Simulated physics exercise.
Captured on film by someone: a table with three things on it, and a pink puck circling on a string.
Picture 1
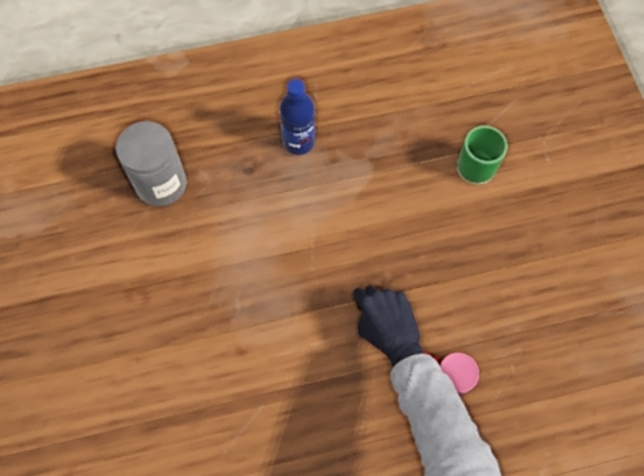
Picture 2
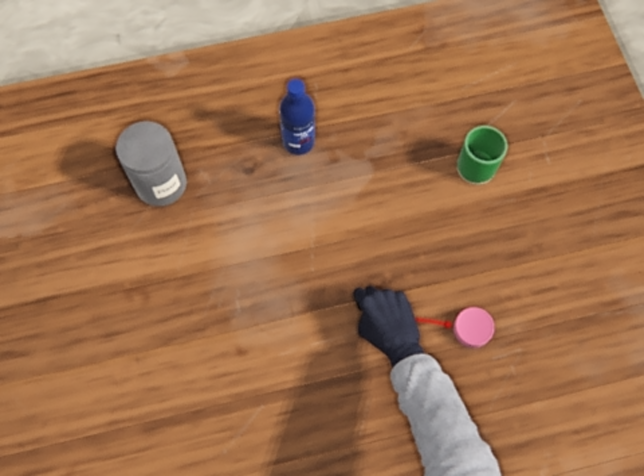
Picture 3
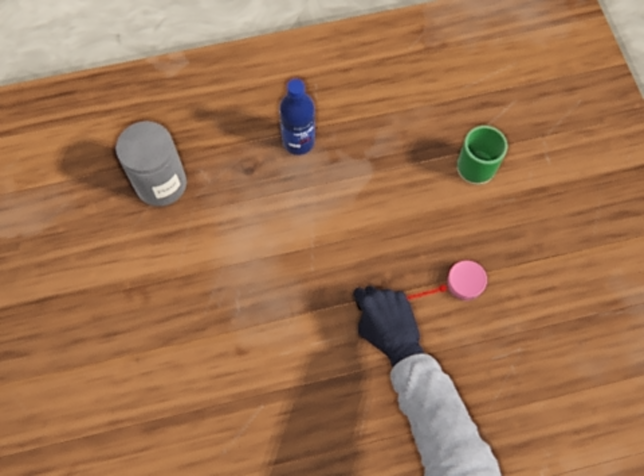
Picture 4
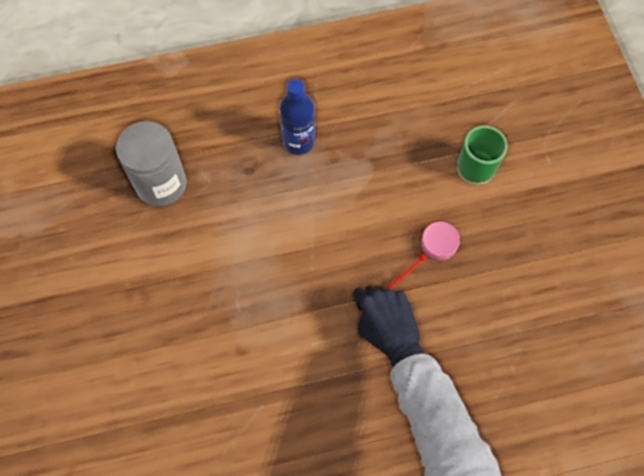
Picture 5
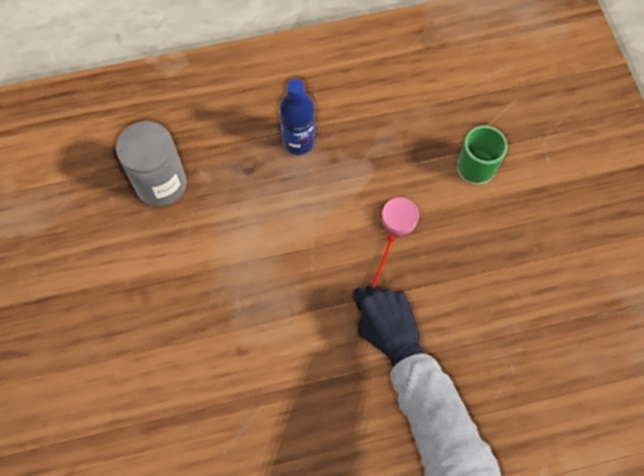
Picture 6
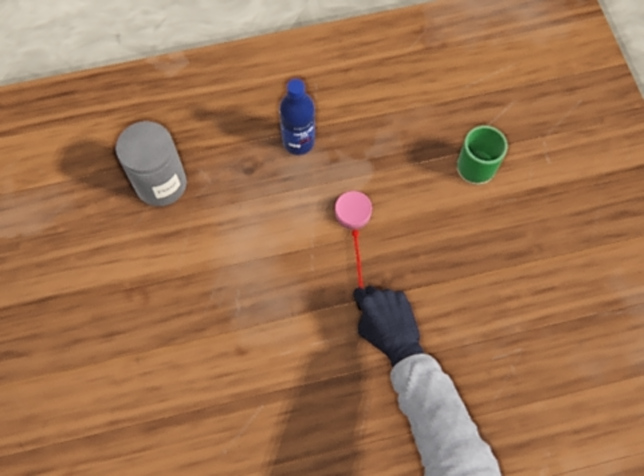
At the start, a pink puck sits beside a gloved hand's grey sleeve on a wooden table, with a grey canister, blue bottle and green mug beyond. The puck then circles anticlockwise on a red string around the still hand, passing its right side and ending above it, below the bottle.
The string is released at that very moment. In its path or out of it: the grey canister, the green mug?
Grey canister: Out of its path; green mug: Out of its path.
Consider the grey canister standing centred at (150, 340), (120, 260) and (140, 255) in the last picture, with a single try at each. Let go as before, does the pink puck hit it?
Result per position - 1: No collision; 2: Collision; 3: Collision.
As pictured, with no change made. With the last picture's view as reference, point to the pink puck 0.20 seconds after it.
About (164, 256).
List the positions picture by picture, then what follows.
In the first frame, pink puck (459, 372); grey canister (144, 145); green mug (486, 144); blue bottle (296, 86).
In the second frame, pink puck (475, 326).
In the third frame, pink puck (468, 279).
In the fourth frame, pink puck (441, 239).
In the fifth frame, pink puck (401, 214).
In the sixth frame, pink puck (354, 207); grey canister (144, 145); green mug (486, 144); blue bottle (296, 86); going round anticlockwise.
Then, 0.08 s on from there, puck near (266, 230).
Then, 0.20 s on from there, puck near (164, 256).
In the end, puck near (77, 277). The grey canister remains clear and the green mug escapes it.
